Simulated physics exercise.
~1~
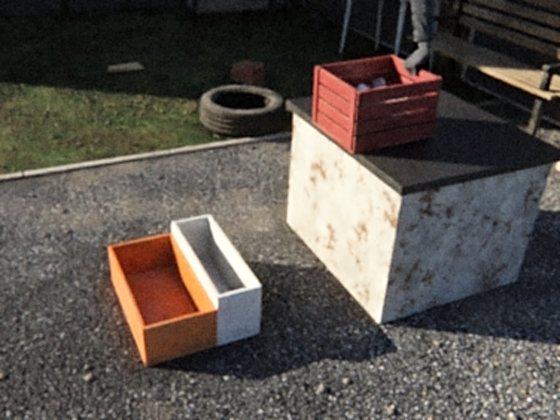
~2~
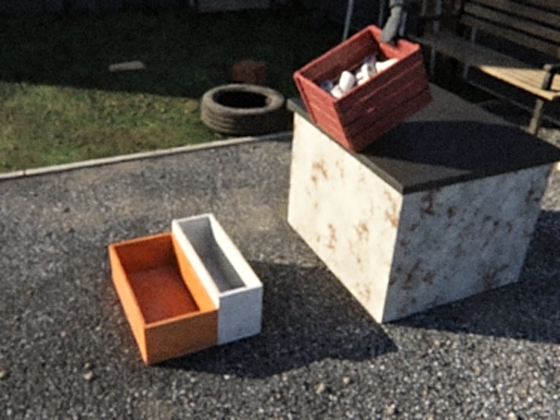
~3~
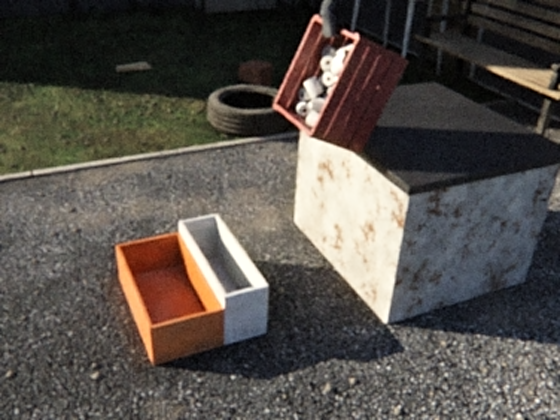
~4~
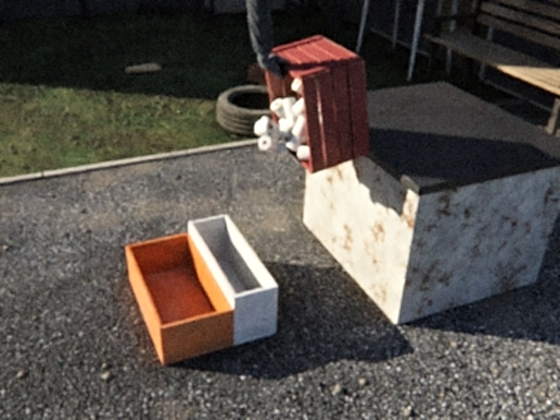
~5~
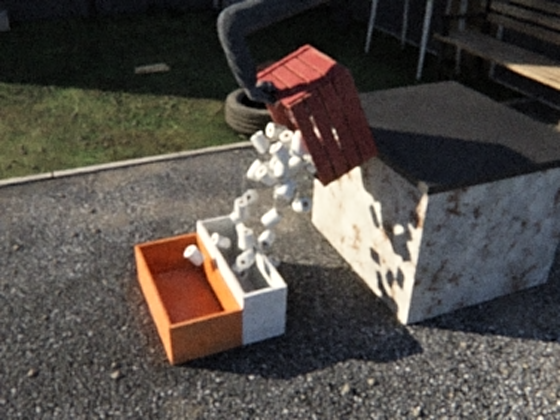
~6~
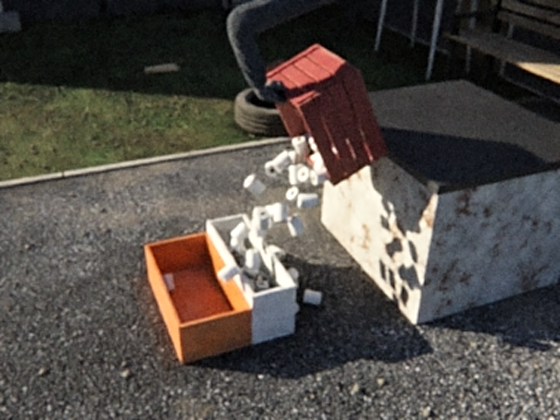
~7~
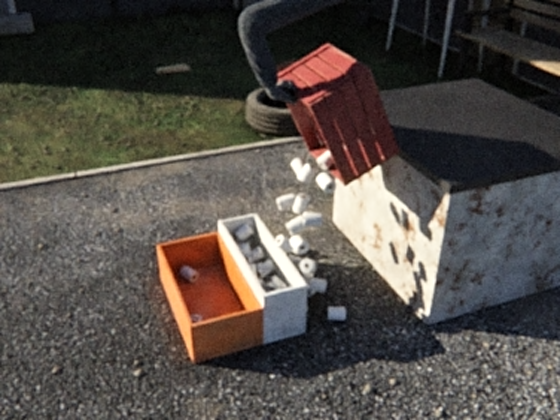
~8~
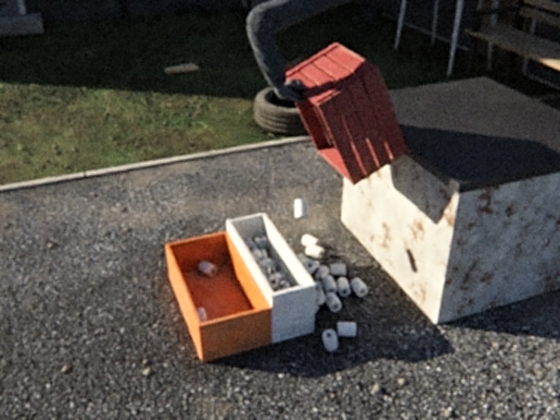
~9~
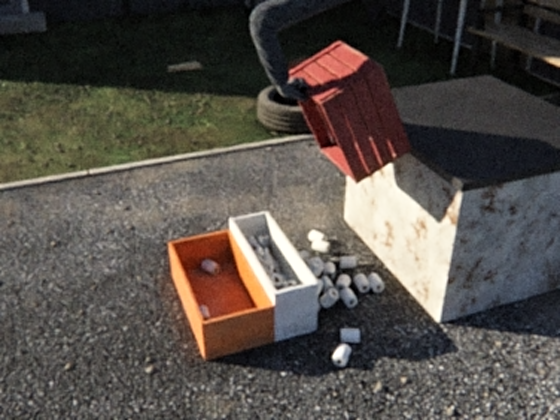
At the start, a red slatted tote of white paper rolls sits on a dark-topped, pale block, with an orange bin and a white tub side by side on the gravel below. A dark arm lifts and tips the tote toward the left, and the rolls slide to its lower edge. As it tilts past level, they tumble out in a thick stream, mostly into the white tub. The flow thins, and more rolls drop onto the gravel between the tub and the block. At the end, the tote hangs tipped and many rolls lie in the white tub, others are scattered beside it, and just a couple rest in the orange bin.
